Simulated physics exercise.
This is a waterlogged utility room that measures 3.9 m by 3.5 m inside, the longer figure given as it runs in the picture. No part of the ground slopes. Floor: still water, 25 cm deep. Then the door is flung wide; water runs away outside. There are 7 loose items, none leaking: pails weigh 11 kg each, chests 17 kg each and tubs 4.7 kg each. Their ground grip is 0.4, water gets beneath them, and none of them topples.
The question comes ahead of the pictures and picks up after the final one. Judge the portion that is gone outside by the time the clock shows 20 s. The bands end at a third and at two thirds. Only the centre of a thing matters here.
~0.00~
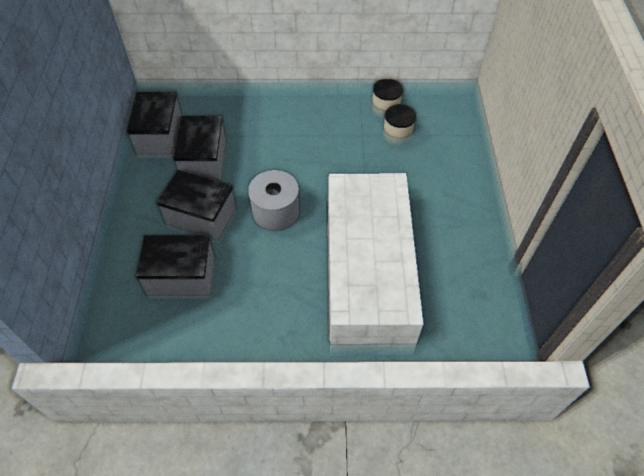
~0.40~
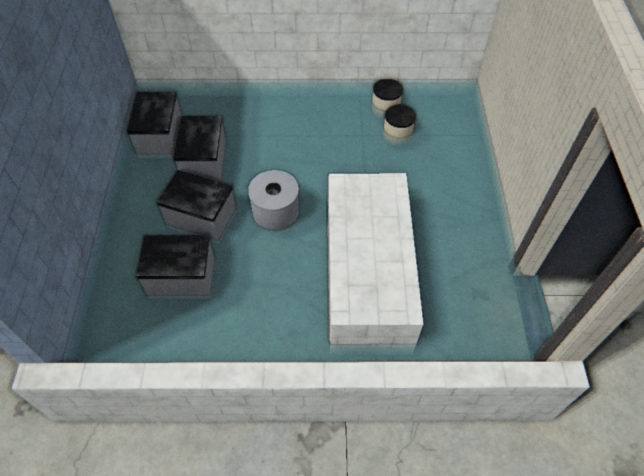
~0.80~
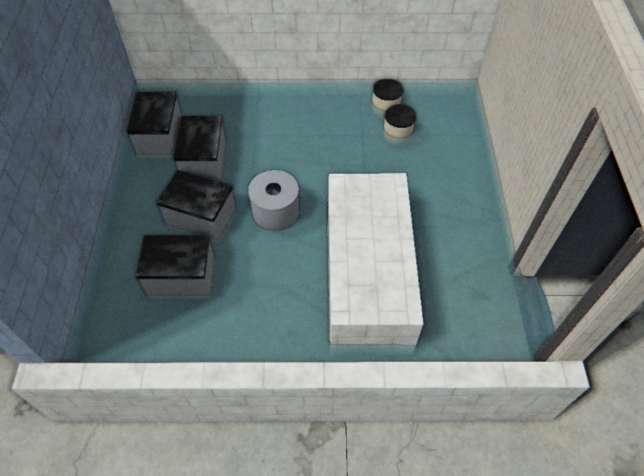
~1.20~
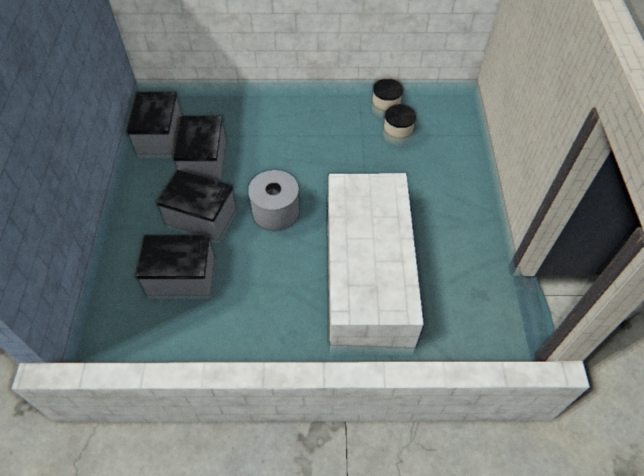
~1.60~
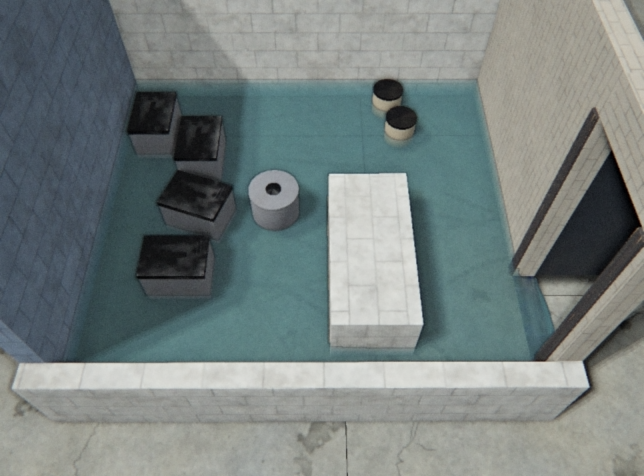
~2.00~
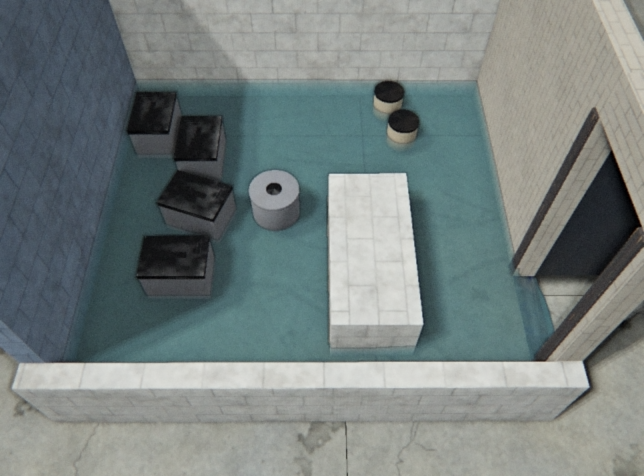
The portion is in the middle band.
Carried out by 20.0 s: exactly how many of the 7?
That would be 3 of them.
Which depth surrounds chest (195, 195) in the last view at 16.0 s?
About 14 cm.
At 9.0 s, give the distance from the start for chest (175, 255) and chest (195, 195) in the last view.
30 cm; 30 cm.
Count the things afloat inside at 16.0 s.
At that time, 4.
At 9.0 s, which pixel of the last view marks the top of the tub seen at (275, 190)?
Near (361, 151).
After 4.0 s 0 of 7 are out; 7 afloat.
After 9.0 s 1 of 7 are out; 6 afloat.
After 16.0 s 3 of 7 are out; 4 afloat.
After 20.0 s 3 of 7 are out; 4 afloat.
